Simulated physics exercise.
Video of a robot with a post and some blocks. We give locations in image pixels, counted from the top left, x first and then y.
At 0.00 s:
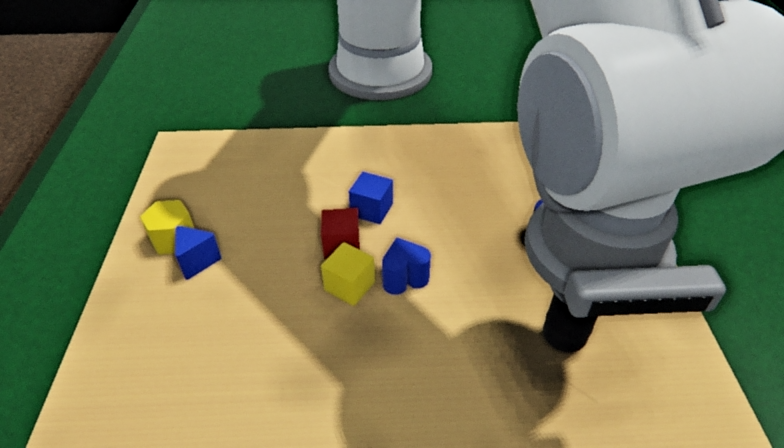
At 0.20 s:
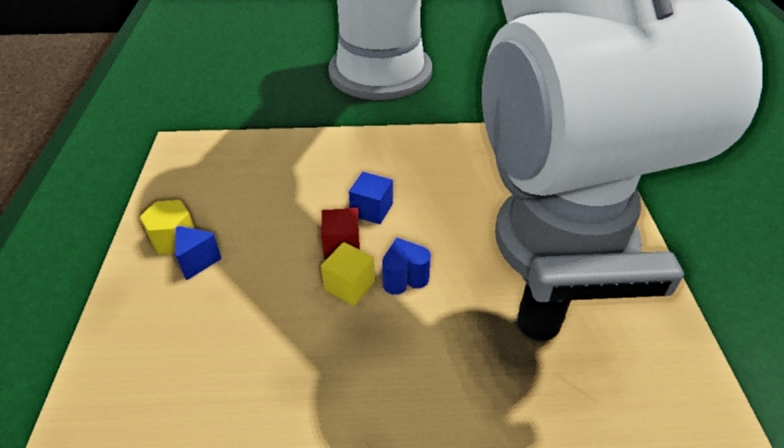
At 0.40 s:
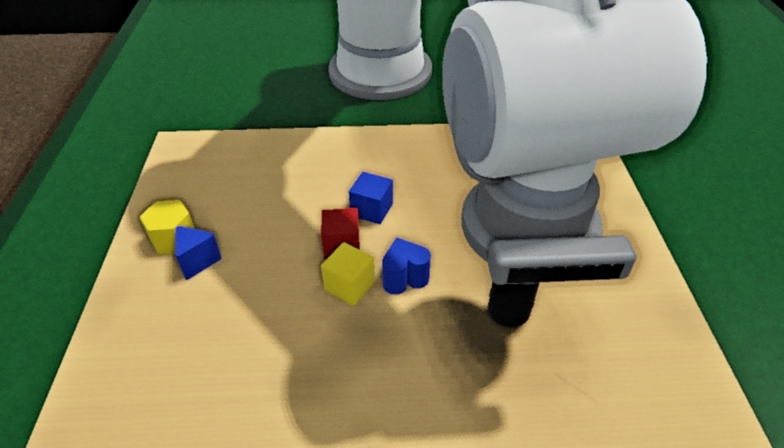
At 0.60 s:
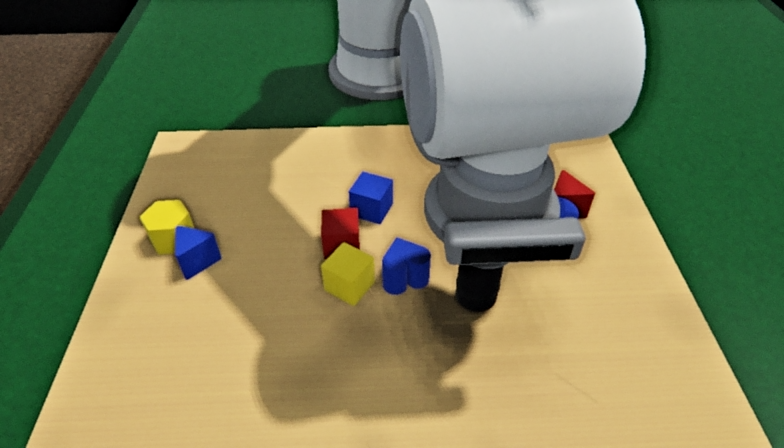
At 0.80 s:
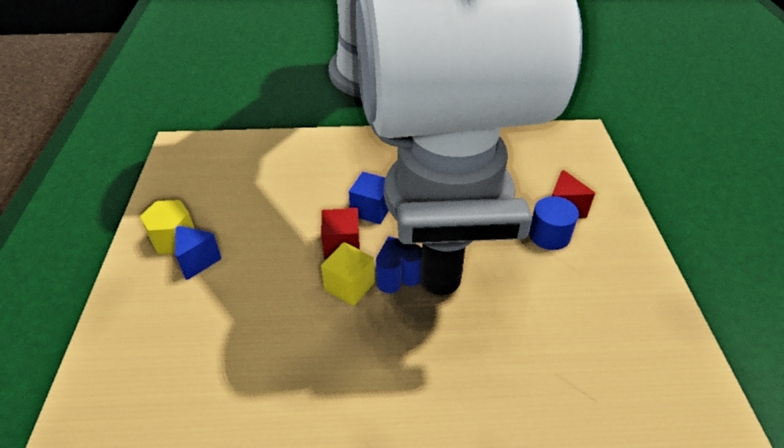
On a wooden board over a green surface, a robot arm with a black post moves left and slightly away toward a blue heart-shaped block, uncovering a red triangular block and a blue round one; the other blocks stay still.
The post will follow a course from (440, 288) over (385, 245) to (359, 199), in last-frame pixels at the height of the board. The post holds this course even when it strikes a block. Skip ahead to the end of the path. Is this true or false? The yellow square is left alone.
The statement is incorrect.
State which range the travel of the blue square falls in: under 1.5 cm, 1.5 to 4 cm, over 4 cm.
Long, over 4 cm.
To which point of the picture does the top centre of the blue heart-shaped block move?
The centre of its top face lies at (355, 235).
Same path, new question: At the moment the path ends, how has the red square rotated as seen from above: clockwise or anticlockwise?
My answer: Clockwise.
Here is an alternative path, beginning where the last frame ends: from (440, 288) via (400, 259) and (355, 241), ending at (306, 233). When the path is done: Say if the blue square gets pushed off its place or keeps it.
When the path is over, the blue square is still on its spot.
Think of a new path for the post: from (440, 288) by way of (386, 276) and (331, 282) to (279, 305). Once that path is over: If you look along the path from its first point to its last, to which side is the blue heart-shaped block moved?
To the path's right.
What follows on the original path. One third of the way, post at (401, 250); red square at (335, 219); yellow square at (336, 263); blue heart-shaped block at (366, 240), turned 75° anticlockwise.
Two thirds of the way, post at (371, 223); red square at (323, 218), turned 35° clockwise; yellow square at (335, 264); blue square at (371, 180); blue heart-shaped block at (355, 235), turned 115° anticlockwise.
At the end, post at (359, 192); red square at (323, 218), turned 35° clockwise; yellow square at (335, 264); blue square at (370, 154); blue heart-shaped block at (355, 235), turned 115° anticlockwise.
